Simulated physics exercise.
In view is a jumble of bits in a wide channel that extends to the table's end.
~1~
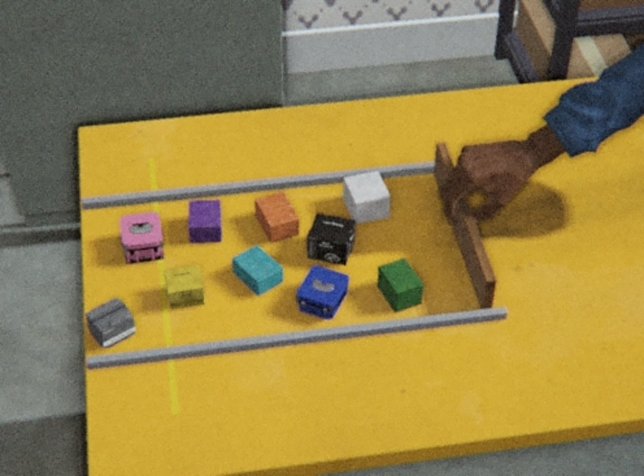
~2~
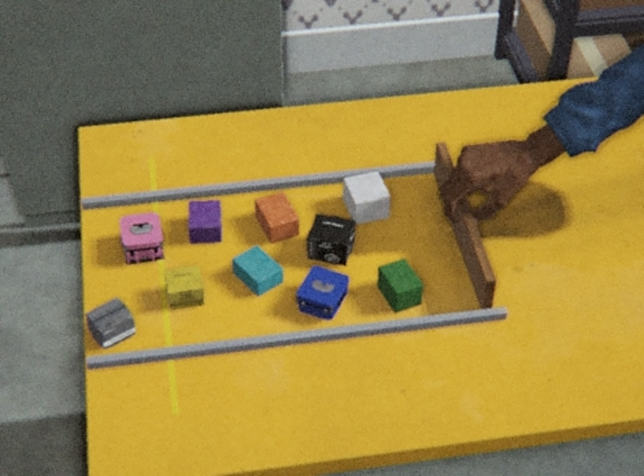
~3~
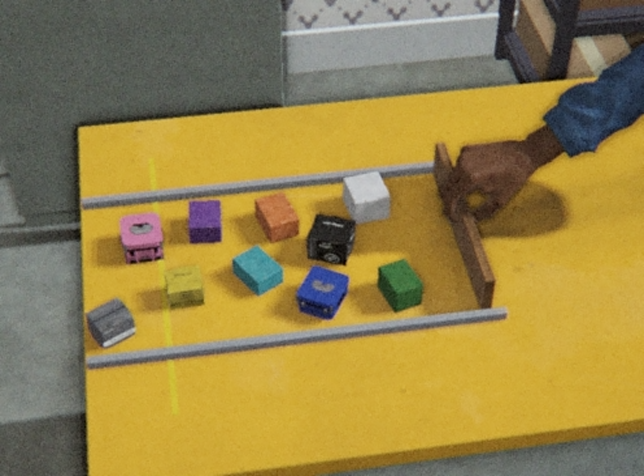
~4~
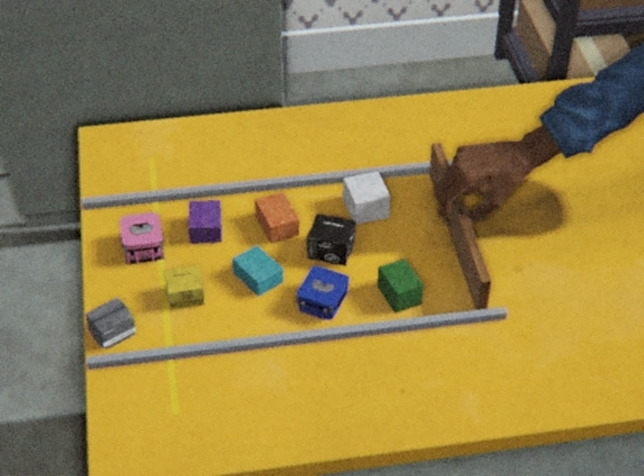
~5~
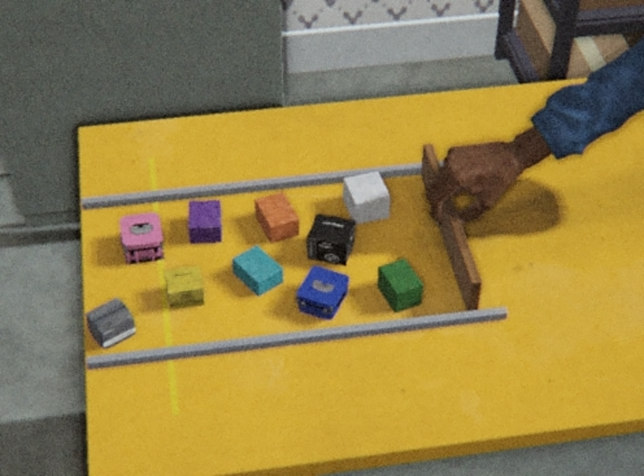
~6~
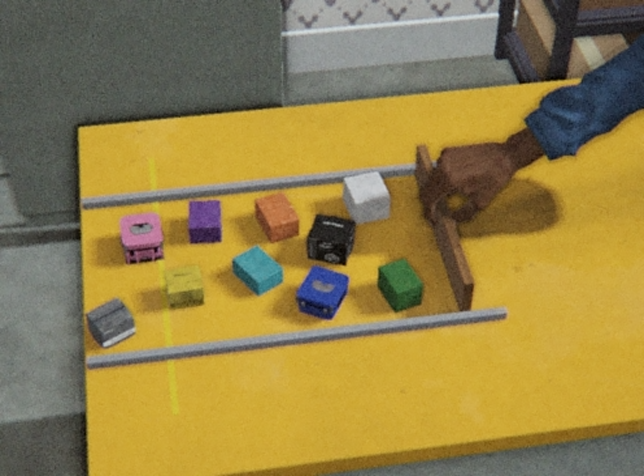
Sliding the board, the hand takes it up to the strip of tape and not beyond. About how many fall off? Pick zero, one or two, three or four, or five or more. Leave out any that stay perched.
Three or four fall off.
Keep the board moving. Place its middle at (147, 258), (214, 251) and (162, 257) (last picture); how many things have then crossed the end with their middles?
The numbers past the end are 4, 0 and 4.
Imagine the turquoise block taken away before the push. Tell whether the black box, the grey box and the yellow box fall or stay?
Black box still up; grey box down; yellow box still up.
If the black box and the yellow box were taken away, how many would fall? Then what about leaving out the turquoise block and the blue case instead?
The number is 3 for the first case and 2 for the second.
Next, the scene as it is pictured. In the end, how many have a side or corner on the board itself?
Contact count: 3.
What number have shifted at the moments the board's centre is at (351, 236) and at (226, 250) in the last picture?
The counts are 4 and 9.
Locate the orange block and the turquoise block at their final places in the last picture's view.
The orange block finishes at (104, 235); the turquoise block finishes at (107, 295).
A little later, none off yet; grey box at rest near (111, 324); pink case at rest near (142, 238); yellow box at rest near (185, 288).
When it is over, the number that fall off is three or four; down, purple block, yellow box, pink case and grey box.
